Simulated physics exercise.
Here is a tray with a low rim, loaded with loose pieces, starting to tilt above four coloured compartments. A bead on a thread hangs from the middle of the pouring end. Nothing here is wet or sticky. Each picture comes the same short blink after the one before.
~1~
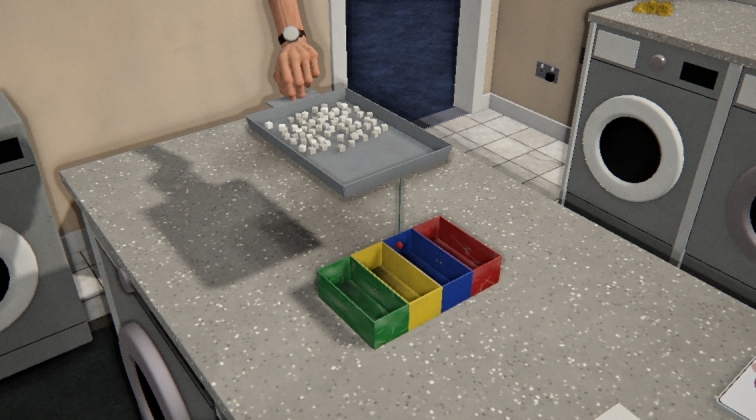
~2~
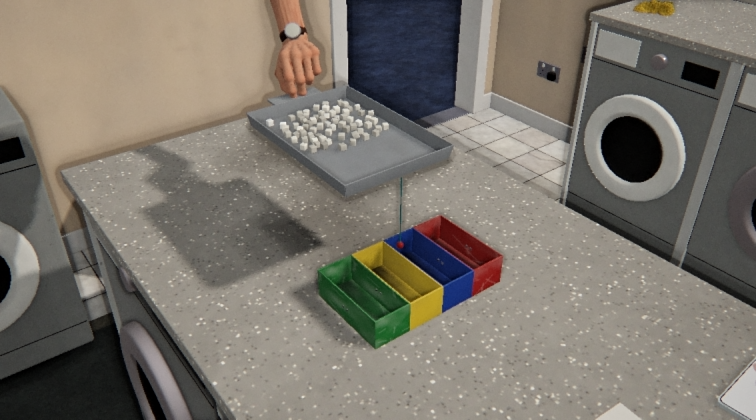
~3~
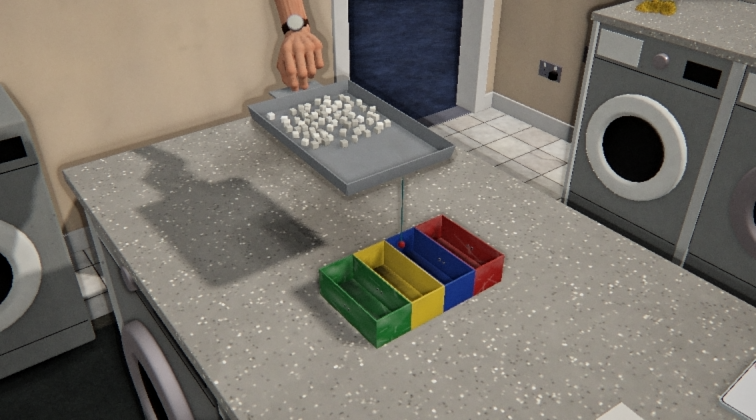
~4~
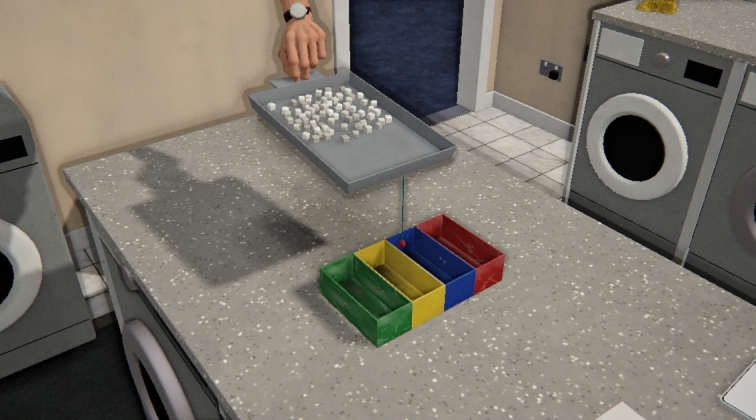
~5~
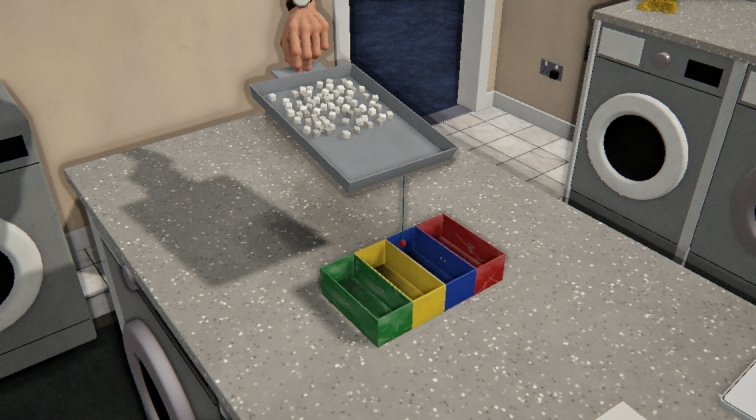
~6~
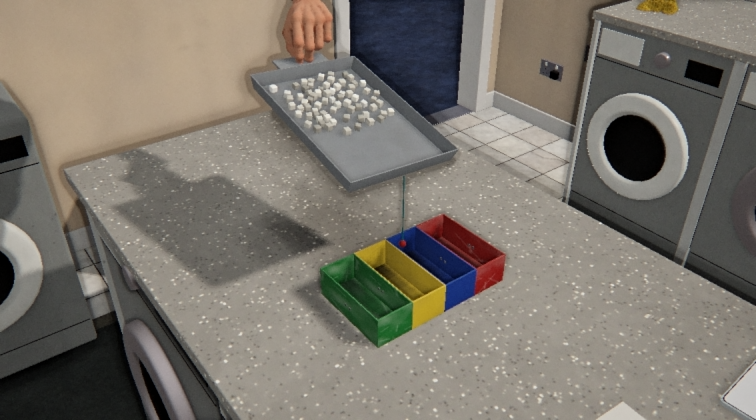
Grey tray of small white cubes slowly tilting as a hand raises its far end above green, yellow, blue and red compartments.
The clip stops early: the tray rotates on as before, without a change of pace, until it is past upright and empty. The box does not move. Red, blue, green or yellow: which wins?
The red one ends fullest.
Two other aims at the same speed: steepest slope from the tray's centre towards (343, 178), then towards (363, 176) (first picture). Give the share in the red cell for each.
Near 0 % and 0 %.
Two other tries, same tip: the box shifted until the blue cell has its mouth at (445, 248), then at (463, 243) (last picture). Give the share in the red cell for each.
In turn 30 and 10 in a hundred.
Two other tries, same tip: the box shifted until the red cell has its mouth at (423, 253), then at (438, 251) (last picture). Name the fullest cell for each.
One: Red. Two: The cell in red.
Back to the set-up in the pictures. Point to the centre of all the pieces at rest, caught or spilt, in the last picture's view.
At about (463, 275).
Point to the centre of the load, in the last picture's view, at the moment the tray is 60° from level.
Roughly at (423, 151).
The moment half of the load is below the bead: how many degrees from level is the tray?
Near 115 degrees.
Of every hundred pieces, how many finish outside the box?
Some 10 per cent.
Shortly afterwards, tray tipped steeply; all but a few on the tray; a little falling or outside the box.
Next, tray tipped right over; all but a few on the tray; only a few in the blue cell; only a few in the red cell; only a few falling or outside the box.
Some moments later, tray tipped past a quarter turn; near half in the red cell; near a third in the blue cell; a little in the yellow cell; a little falling or outside the box.
In the end, tray tipped past a quarter turn; near half in the red cell; near a third in the blue cell; a little in the yellow cell; none at all in the green cell; a little outside the box.
